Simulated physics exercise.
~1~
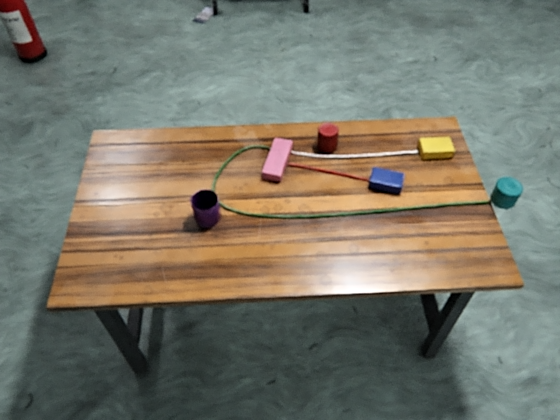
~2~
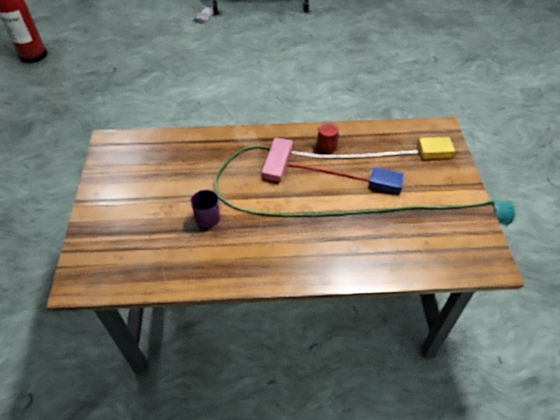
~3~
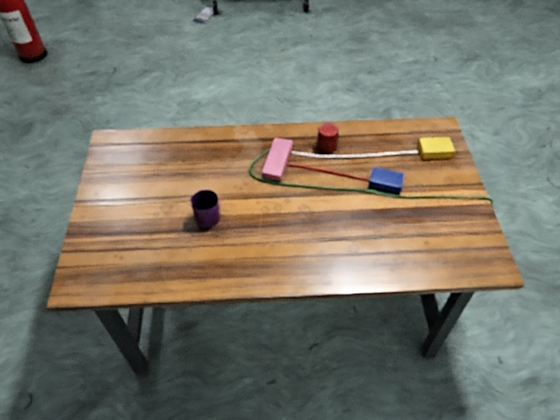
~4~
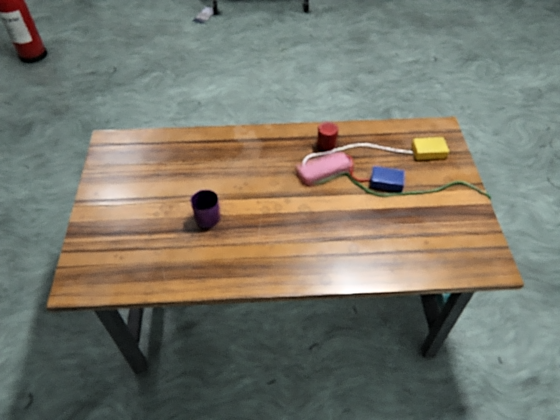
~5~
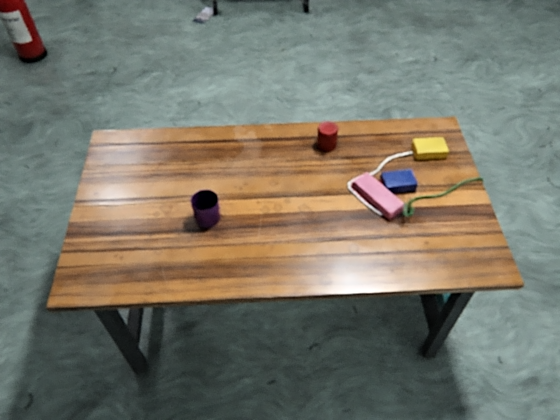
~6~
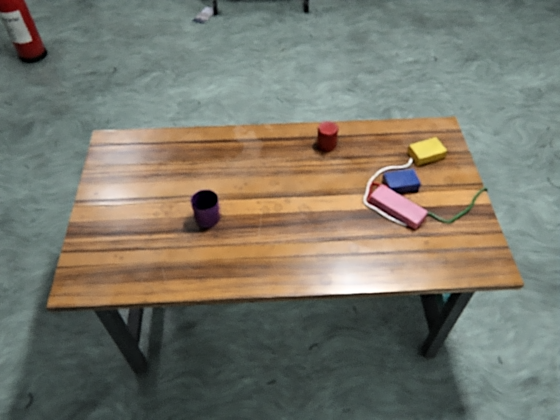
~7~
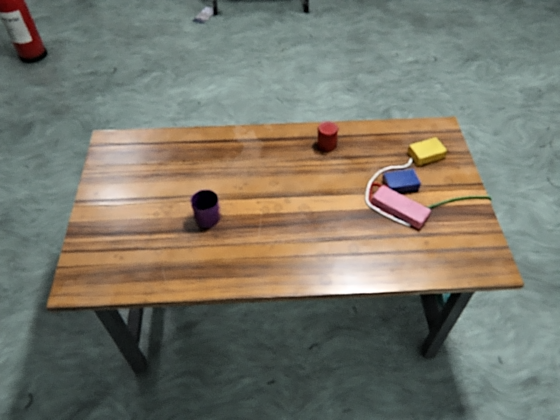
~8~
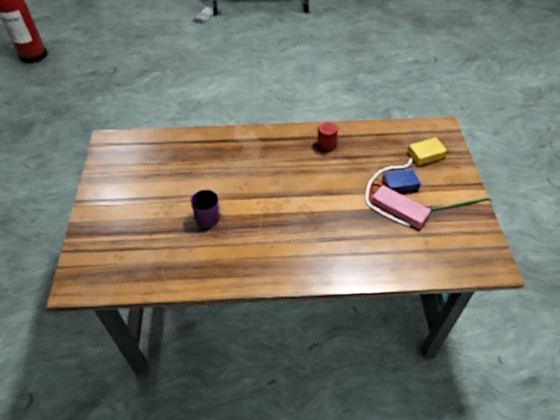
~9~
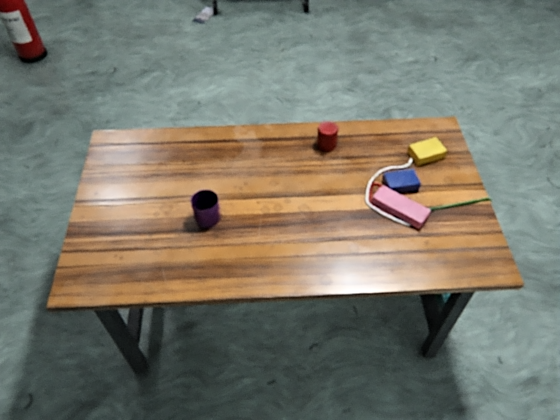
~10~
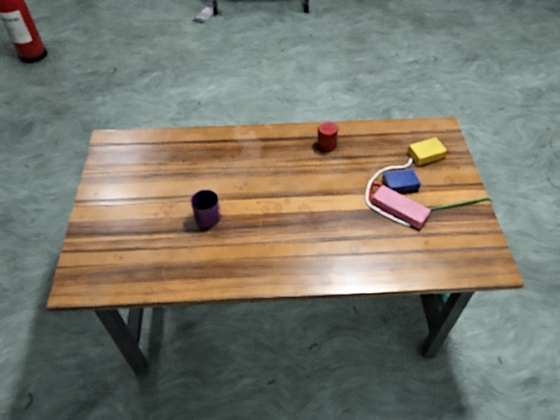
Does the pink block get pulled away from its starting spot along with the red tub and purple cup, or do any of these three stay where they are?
The pink block is pulled to the right across the table, but the red tub and the purple cup stay where they are.
